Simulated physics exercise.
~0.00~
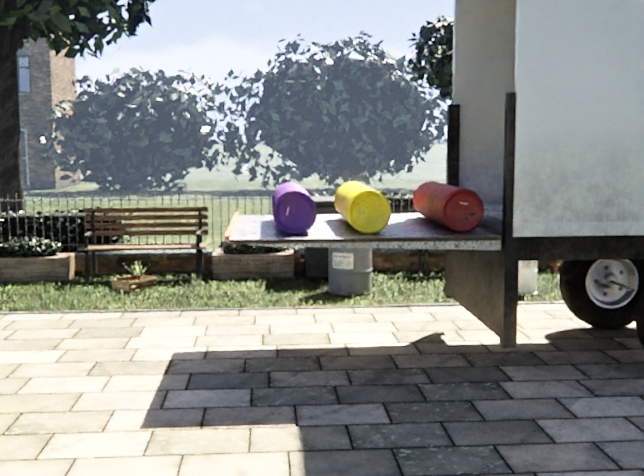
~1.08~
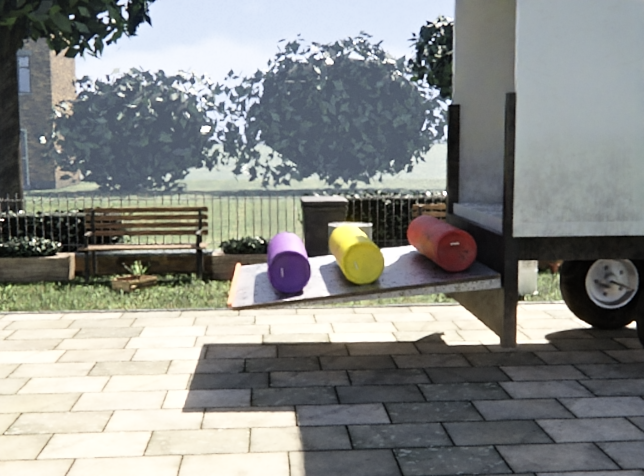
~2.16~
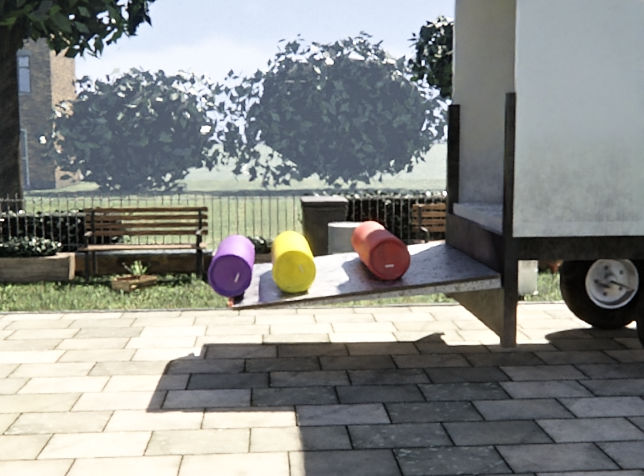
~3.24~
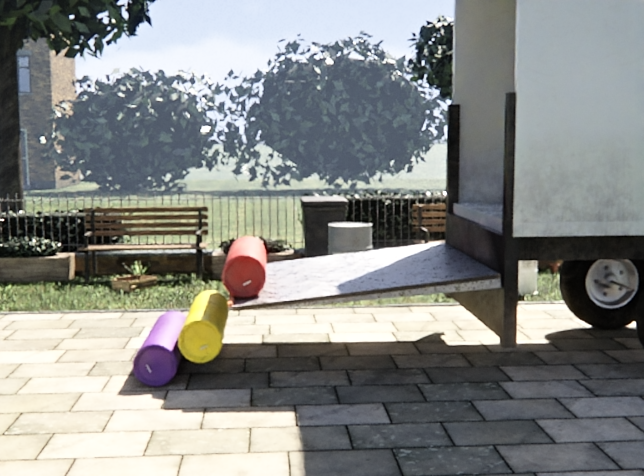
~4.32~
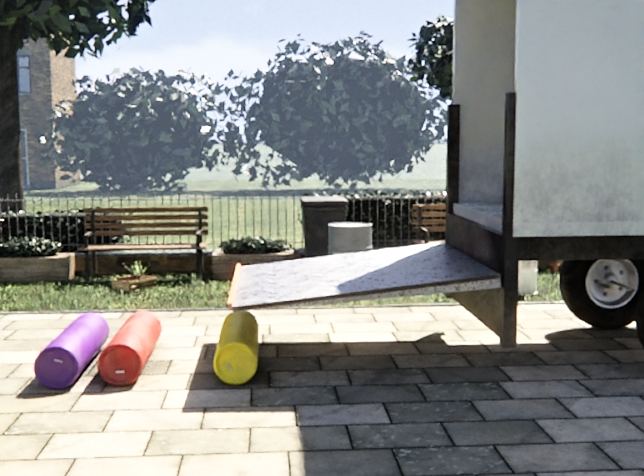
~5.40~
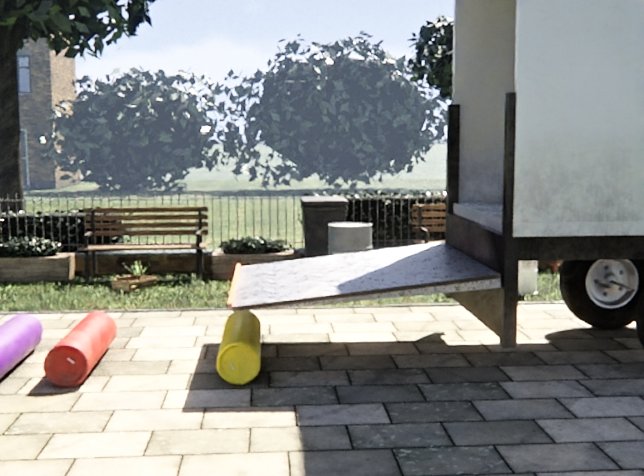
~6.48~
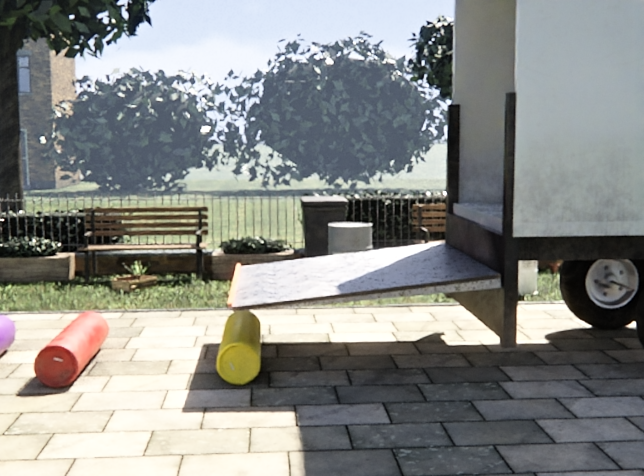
Three coloured cylinders, purple, yellow and red from left to right, lie with their ends towards us on a raised platform at the back of a white van body, seen from the side across a sunny paved area with a bench and bushes behind. The platform lowers and tilts down to the left, and the cylinders roll towards its outer edge. Purple goes over first, then yellow, and both drop to the paving before red follows. Purple and red roll away left, while yellow settles beneath the platform's edge. Purple ends partly out of view, with red nearby.
